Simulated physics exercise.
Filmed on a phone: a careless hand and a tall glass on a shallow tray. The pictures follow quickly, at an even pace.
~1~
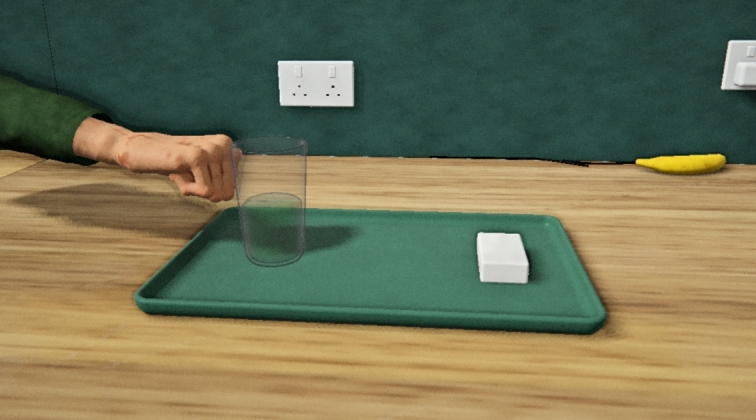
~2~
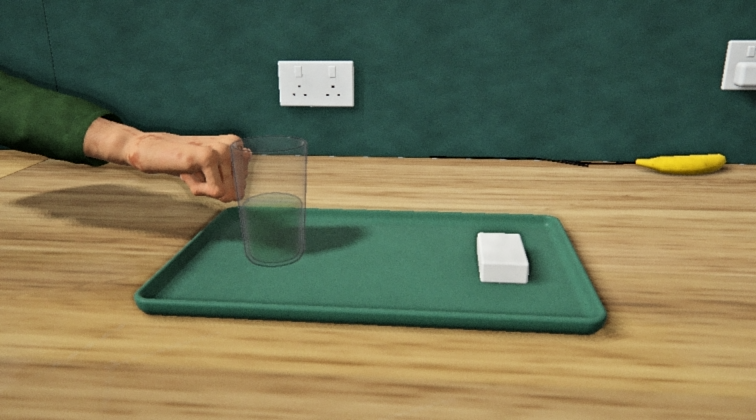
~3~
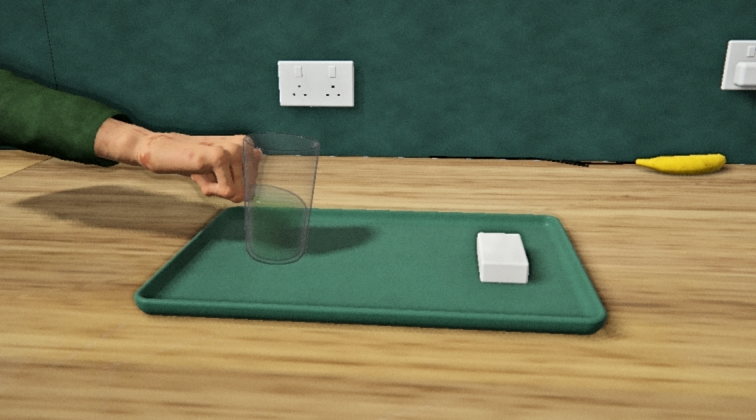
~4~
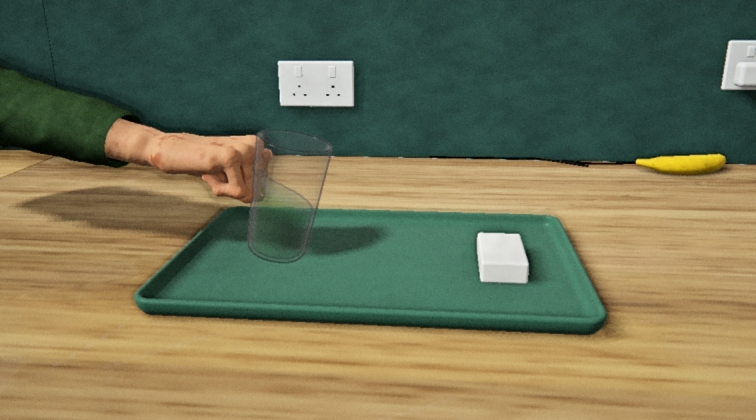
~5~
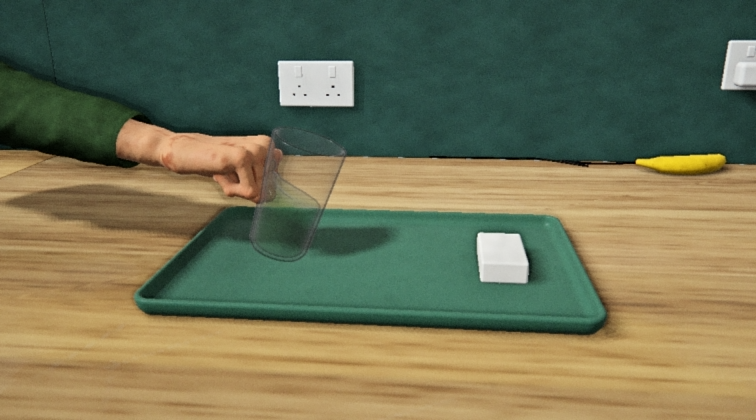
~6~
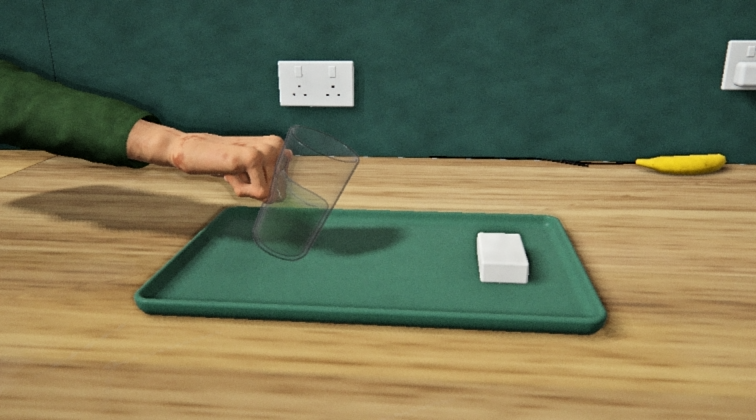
A hand in a green sleeve moves right against a clear glass standing upright on a shallow green tray, beside a white block. The glass then leans to the right, its slant steepening steadily as the hand keeps moving with it, while the tray, the block and a banana behind stay still.
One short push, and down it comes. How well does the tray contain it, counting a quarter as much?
After the fall less than a quarter leaves the tray.
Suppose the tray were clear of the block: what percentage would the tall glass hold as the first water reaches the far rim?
Roughly 60 in a hundred.
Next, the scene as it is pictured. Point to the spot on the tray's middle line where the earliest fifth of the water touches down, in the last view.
Around (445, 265).
A moment on, the tall glass is falling and 100 per cent is in the glass, 0 on the tray and 0 above or beyond its rim.
Next, the tall glass lies on its side and 72 per cent is in the glass, 18 on the tray and 10 above or beyond its rim.
Then the tall glass lies on its side and 34 per cent is in the glass, 43 on the tray and 23 above or beyond its rim.
Later the tall glass lies on its side and 18 per cent is in the glass, 71 on the tray and 11 above or beyond its rim.
In the end 89 per cent is held by tray and glass, 11 is off the tray.
